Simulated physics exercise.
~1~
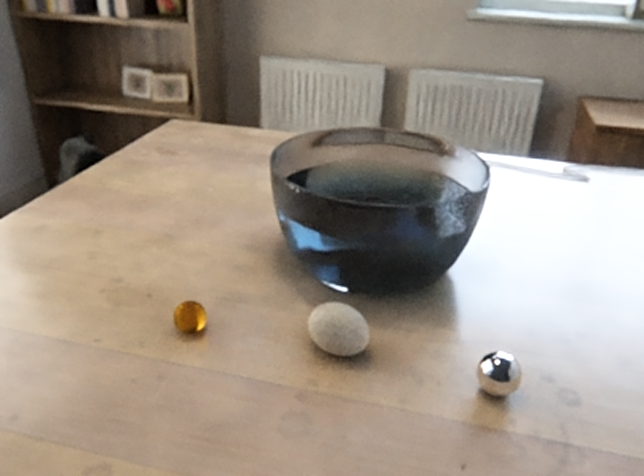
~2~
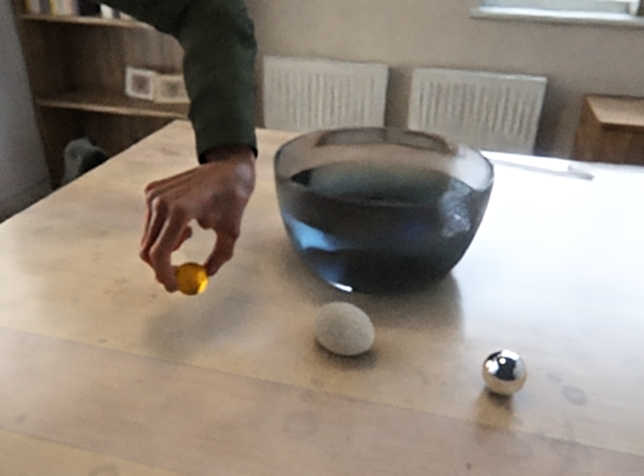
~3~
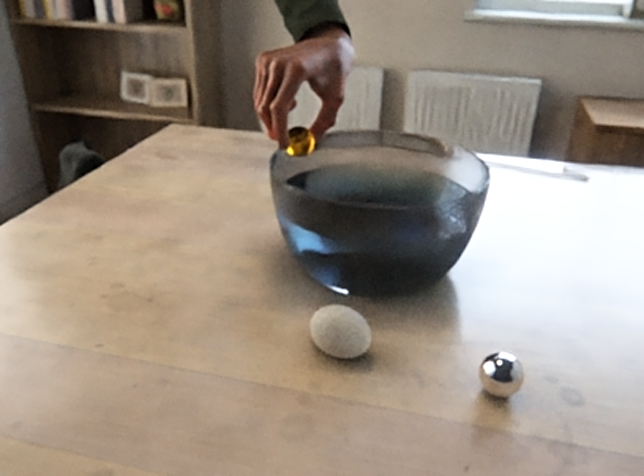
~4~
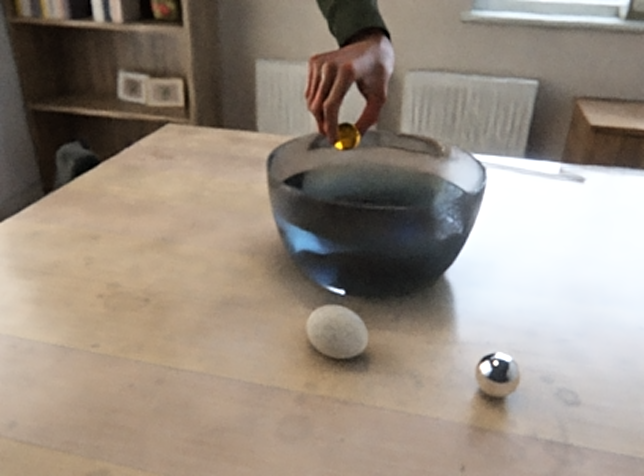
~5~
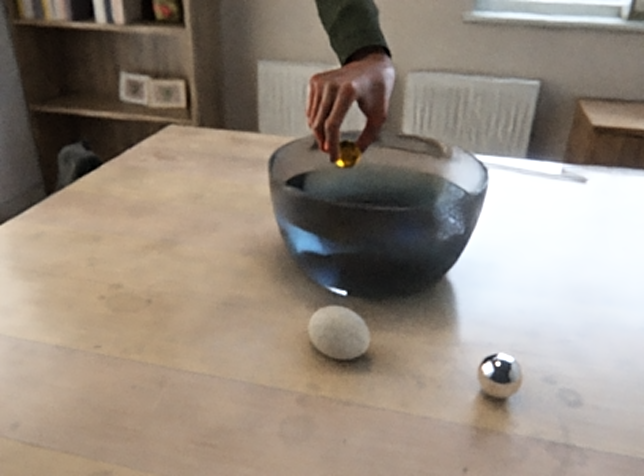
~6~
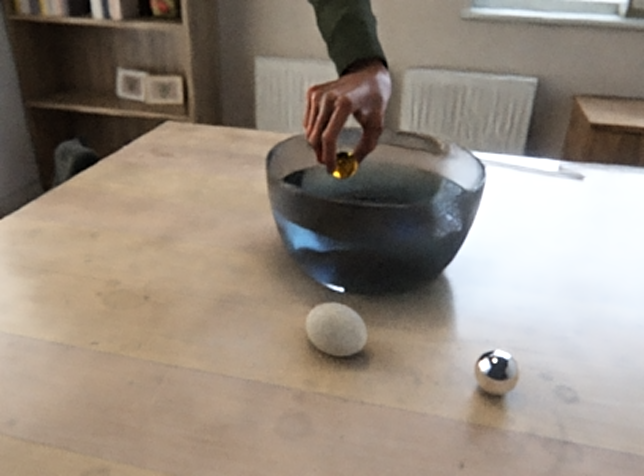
On a wooden table, a hand lifts an amber marble and lowers it inside a water-filled bowl.
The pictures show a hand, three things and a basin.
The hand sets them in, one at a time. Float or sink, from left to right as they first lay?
The one on the left goes down, the one in the middle goes down, the one on the right goes down.
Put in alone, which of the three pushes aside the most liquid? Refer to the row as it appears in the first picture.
That is the central piece.
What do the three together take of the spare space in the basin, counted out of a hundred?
About 6 percent.
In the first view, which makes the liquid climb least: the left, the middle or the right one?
That is the one on the left.
Soon after, the glass marble goes to the bottom.
Later, the egg goes to the bottom.
In the end, the steel ball goes to the bottom; afloat, none of them.
